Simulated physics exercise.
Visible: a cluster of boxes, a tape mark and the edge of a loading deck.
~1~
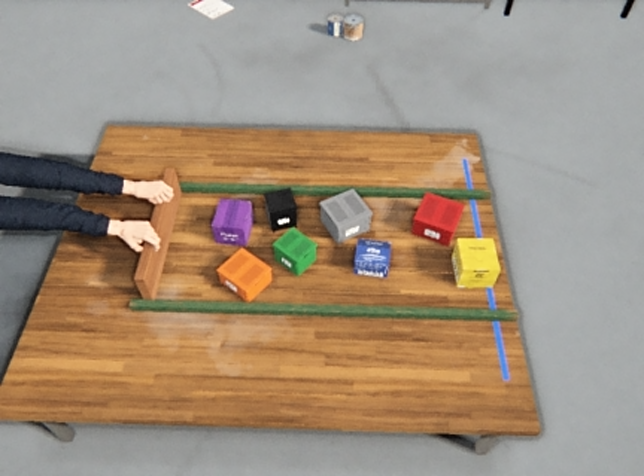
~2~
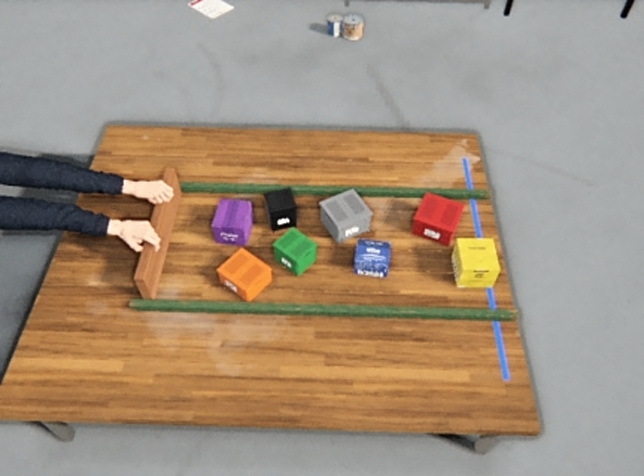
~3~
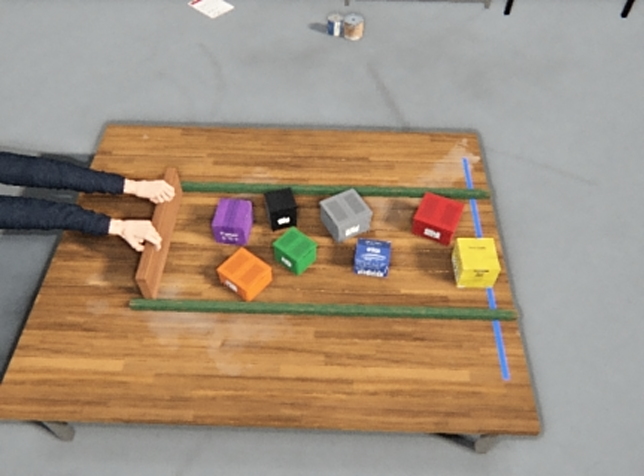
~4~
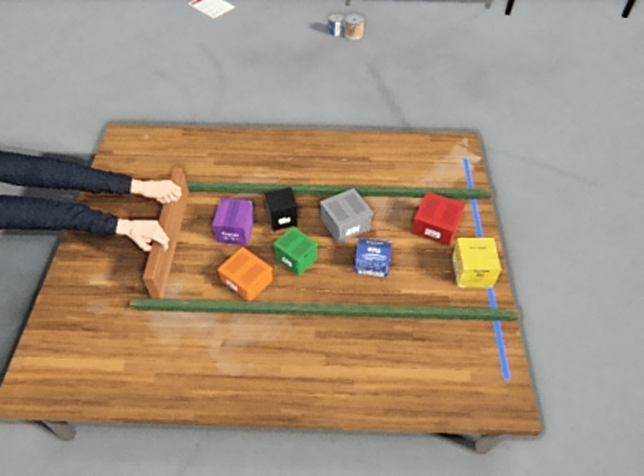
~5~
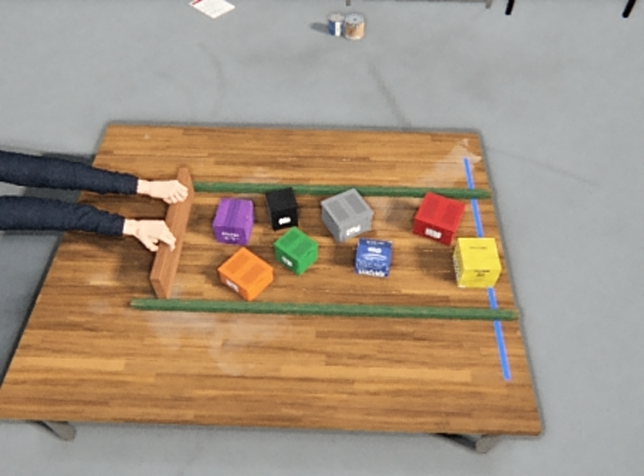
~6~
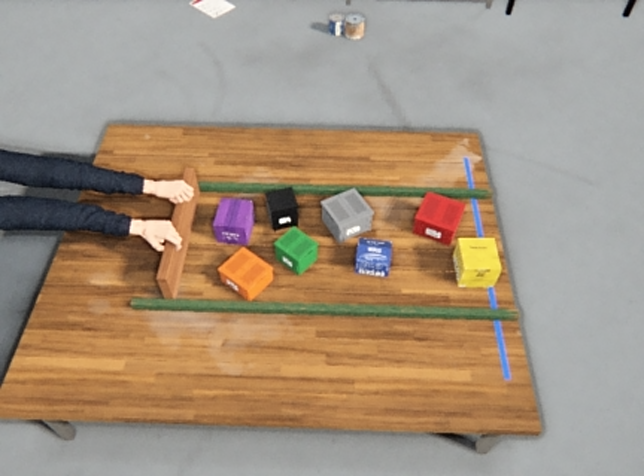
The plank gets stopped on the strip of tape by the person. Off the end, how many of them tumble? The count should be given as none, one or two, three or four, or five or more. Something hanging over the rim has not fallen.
Final count: Five or more.
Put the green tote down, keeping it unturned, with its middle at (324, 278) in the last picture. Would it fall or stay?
Started there, the object drops over the edge.
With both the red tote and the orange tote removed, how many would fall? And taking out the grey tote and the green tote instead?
That makes 4 fallen, then 4 fallen in the other try.
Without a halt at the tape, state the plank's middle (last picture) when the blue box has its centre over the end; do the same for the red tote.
With the blue box it sits around (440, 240), with the red tote around (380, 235).
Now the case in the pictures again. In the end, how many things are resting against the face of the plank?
Result: 1 in all.
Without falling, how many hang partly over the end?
1 overhanging.
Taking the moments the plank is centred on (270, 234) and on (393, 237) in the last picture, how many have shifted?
5 and 8.
Soon after, none off yet; yellow box at rest near (476, 263); red tote at rest near (439, 219); blue box at rest near (374, 257).
After that, none off yet; yellow box at rest near (476, 263); red tote displaced about its own width near (471, 220); blue box displaced about its own width near (427, 266).
And then, one off so far; yellow box tilting well over near (529, 267); red tote on its way down near (511, 277); blue box displaced well along near (496, 277).
In the end, the number that fall off is five or more; gone, orange tote, black tote, green tote, grey tote, blue box, red tote and yellow box.
